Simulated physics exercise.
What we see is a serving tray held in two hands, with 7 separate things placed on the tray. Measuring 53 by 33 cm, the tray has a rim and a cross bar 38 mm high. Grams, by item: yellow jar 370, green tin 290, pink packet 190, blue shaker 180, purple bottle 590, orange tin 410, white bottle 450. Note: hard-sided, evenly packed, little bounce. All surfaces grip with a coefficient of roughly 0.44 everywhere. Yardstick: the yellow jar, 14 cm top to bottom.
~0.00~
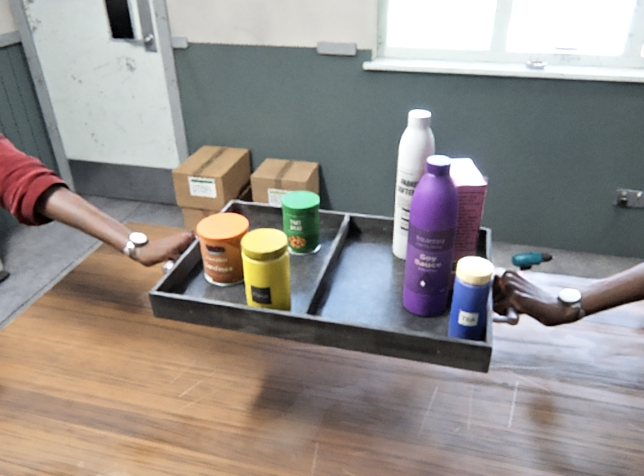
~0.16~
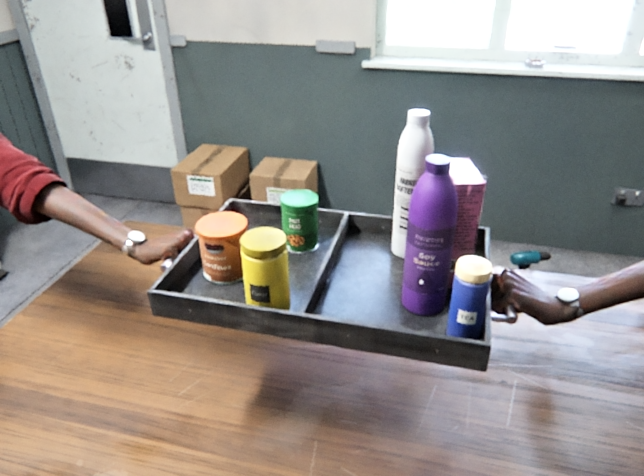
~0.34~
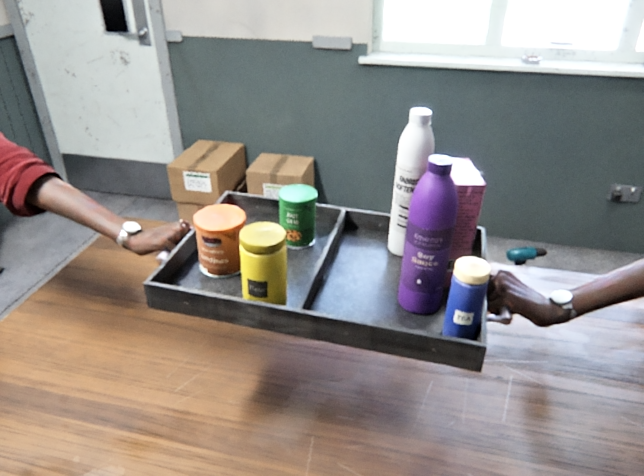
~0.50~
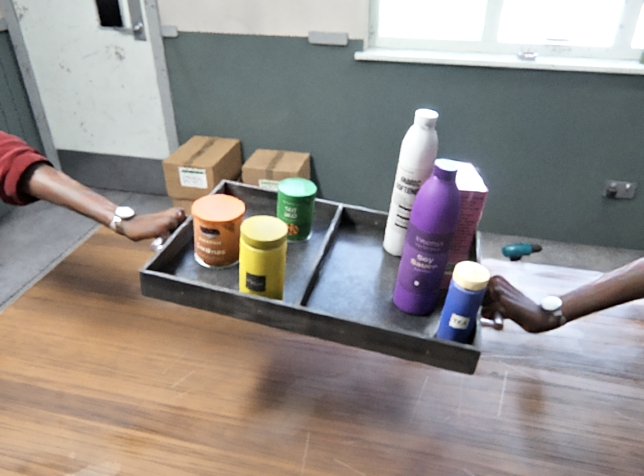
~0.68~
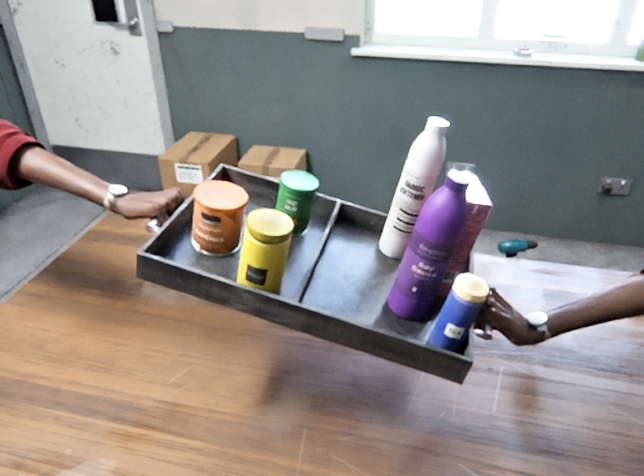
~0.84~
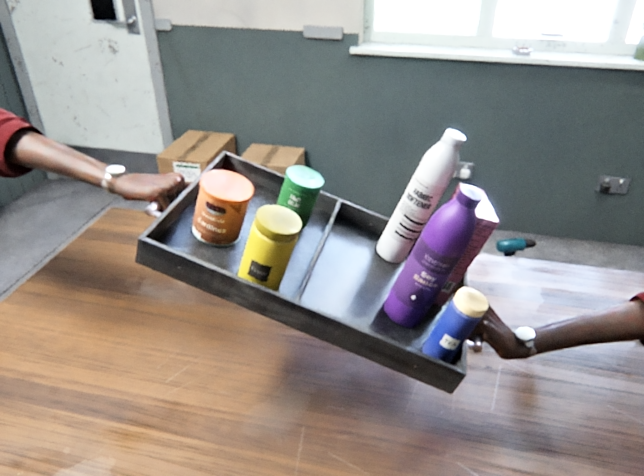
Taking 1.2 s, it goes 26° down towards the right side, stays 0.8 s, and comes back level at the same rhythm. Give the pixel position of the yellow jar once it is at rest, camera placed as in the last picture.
(272, 265).
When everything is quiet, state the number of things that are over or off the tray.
That makes 3.
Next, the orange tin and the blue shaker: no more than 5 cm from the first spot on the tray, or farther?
The orange tin gets shifted; the blue shaker holds its spot.
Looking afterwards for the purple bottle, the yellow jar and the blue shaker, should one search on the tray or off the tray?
Final state - the purple bottle ends out of bounds; the yellow jar stays within bounds; the blue shaker stays within bounds.
After 1.34 s, tray tilted 26°, right edge down; pink packet, purple bottle and white bottle now off the tray; yellow jar slid 2 cm near (285, 255); blue shaker tipped 6° from how it sat.
After 2.54 s, tray tilted 19°, right edge down; yellow jar slid 3 cm near (287, 260); orange tin slid 13 cm; blue shaker tipped 6° from how it sat.
At rest (3.8 s), off the tray, pink packet, purple bottle and white bottle; not toppled but over 5 cm from the start, orange tin; the other 3 in place, give or take 5 cm. In the last view, yellow jar near (272, 265).
